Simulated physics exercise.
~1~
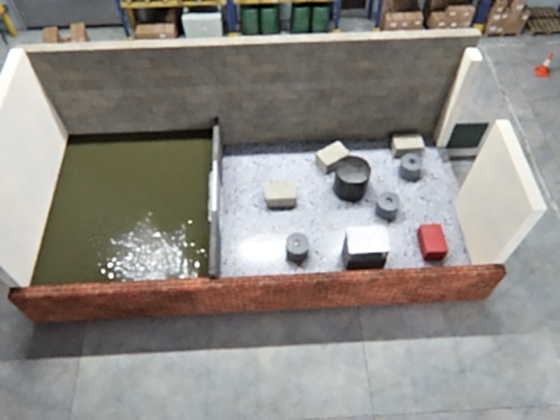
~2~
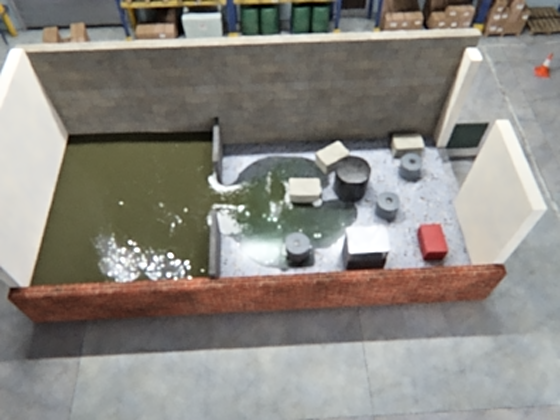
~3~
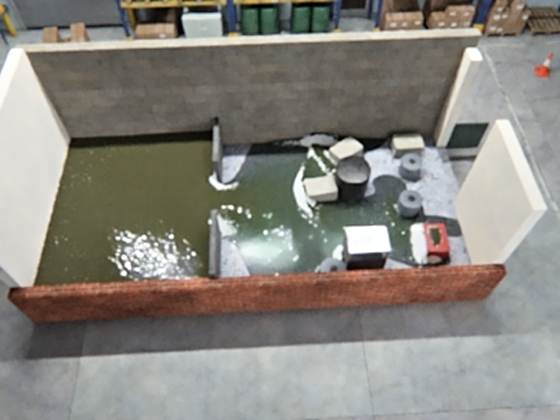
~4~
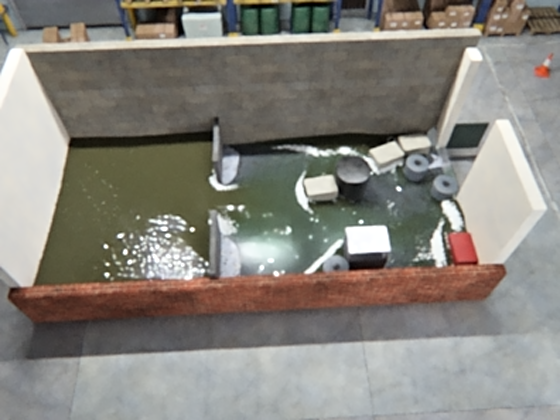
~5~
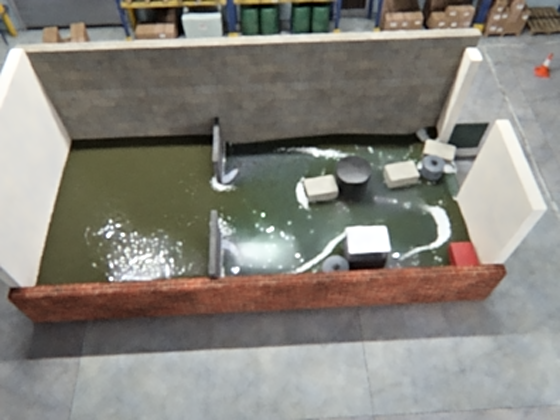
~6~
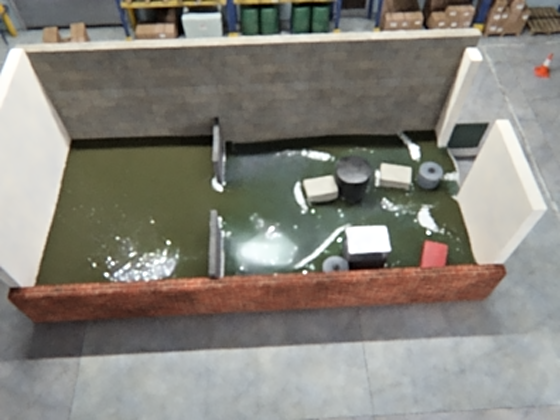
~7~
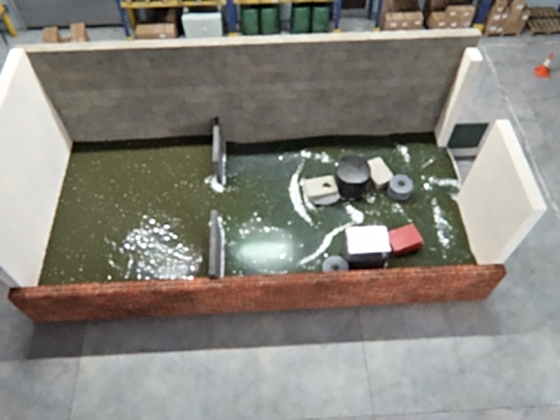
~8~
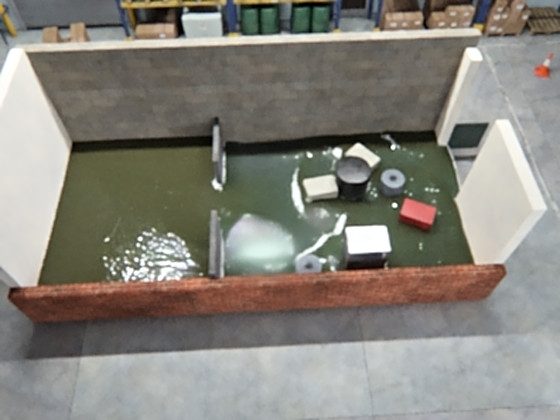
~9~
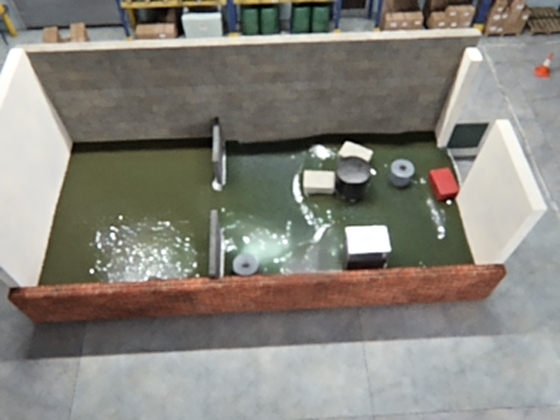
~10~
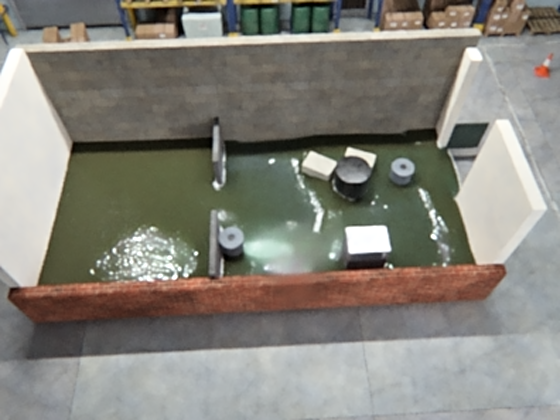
Murky green water fills the left of two walled rooms, seen from high up in a warehouse, while the pale floor on the right holds cream crates, grey tubs, a red crate, a white box and a large dark tub. The water bursts through the middle doorway and spreads across the dry room. Crates and tubs drift right, and a grey tub and a cream crate vanish by the right-hand opening. The red crate swings left, then back up right, and disappears too. Finally, two cream crates and a grey tub float near the dark tub, another grey tub beside the partition.
